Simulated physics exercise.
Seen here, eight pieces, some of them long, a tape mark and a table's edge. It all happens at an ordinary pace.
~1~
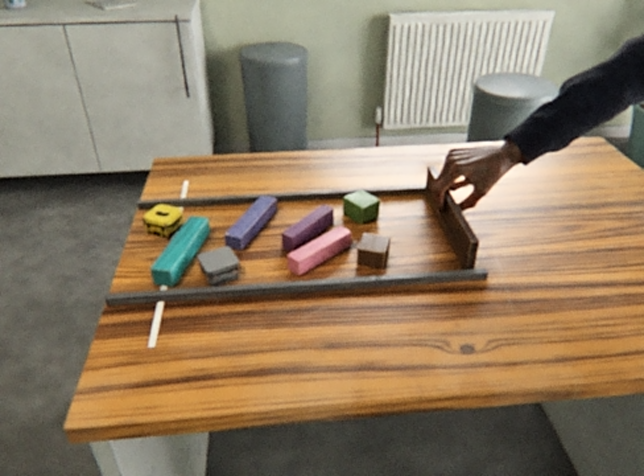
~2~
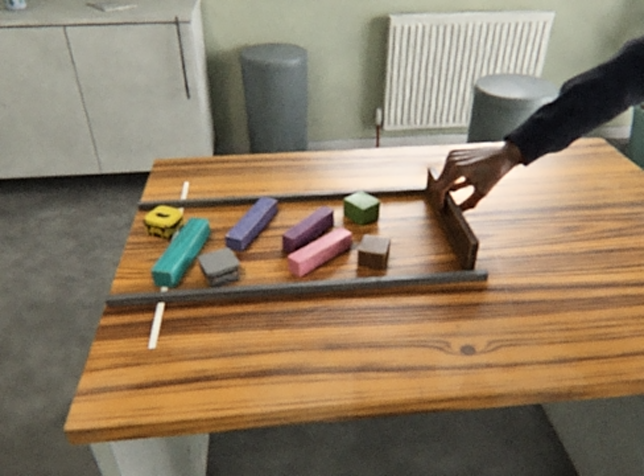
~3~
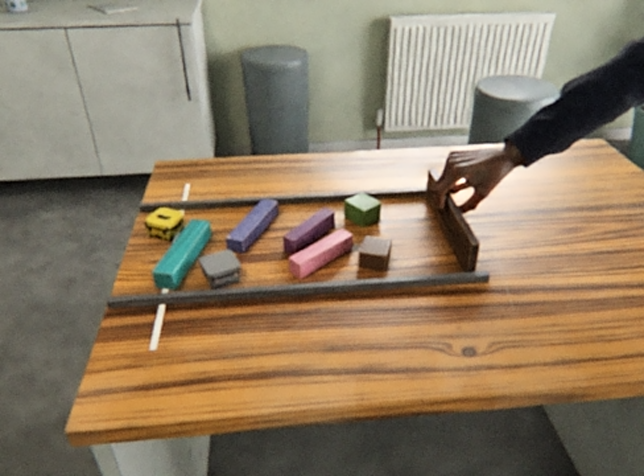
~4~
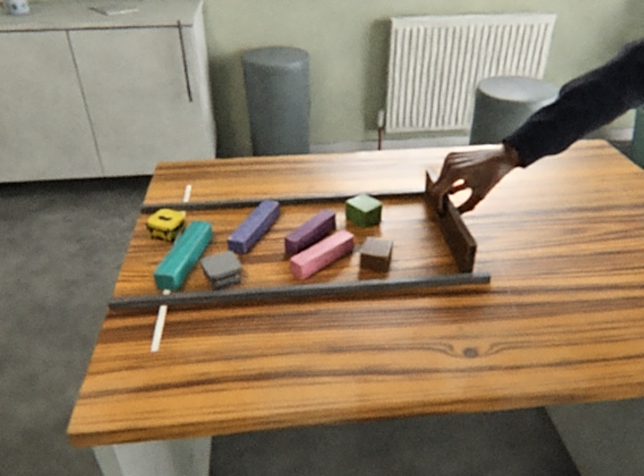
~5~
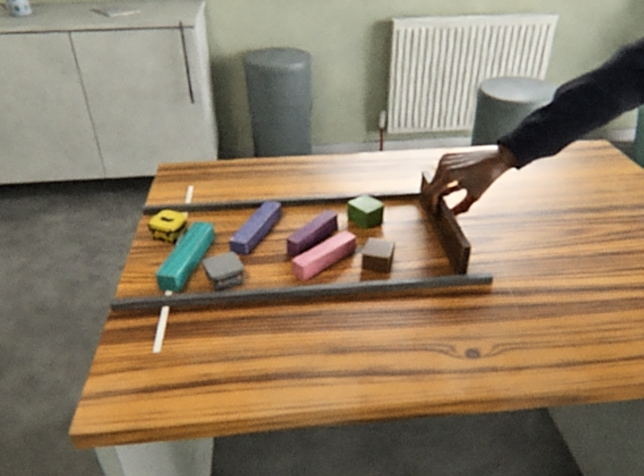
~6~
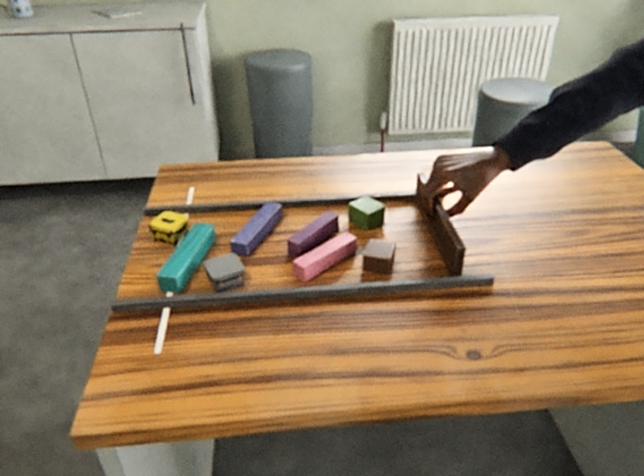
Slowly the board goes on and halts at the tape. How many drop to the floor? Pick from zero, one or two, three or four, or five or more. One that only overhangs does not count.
Here the number that fall off is three or four.
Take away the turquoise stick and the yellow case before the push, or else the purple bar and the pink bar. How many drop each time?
The counts: 1 and 2.
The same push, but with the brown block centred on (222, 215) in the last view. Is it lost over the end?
Then it drops off.
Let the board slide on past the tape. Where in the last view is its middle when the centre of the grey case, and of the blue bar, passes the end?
At (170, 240) for the grey case; at (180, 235) for the blue bar.
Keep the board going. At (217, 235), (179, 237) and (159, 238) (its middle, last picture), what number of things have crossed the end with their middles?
It would be 0, 3 and 5.
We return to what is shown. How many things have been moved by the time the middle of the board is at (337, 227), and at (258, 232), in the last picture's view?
The counts are 4 and 8.
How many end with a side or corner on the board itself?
3 of them.
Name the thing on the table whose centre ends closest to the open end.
That is the grey case.
Soon after, none off yet; yellow case at rest near (170, 229); turquoise stick at rest near (188, 256); grey case at rest near (225, 273).
After that, none off yet; yellow case at rest near (170, 229); turquoise stick at rest near (188, 256); grey case displaced a little near (214, 275).
And then, none off yet; yellow case displaced about its own width near (143, 224); turquoise stick displaced a little near (141, 259); grey case displaced well along near (167, 285).
In the end, the number that fall off is three or four; gone, blue bar, turquoise stick and yellow case.
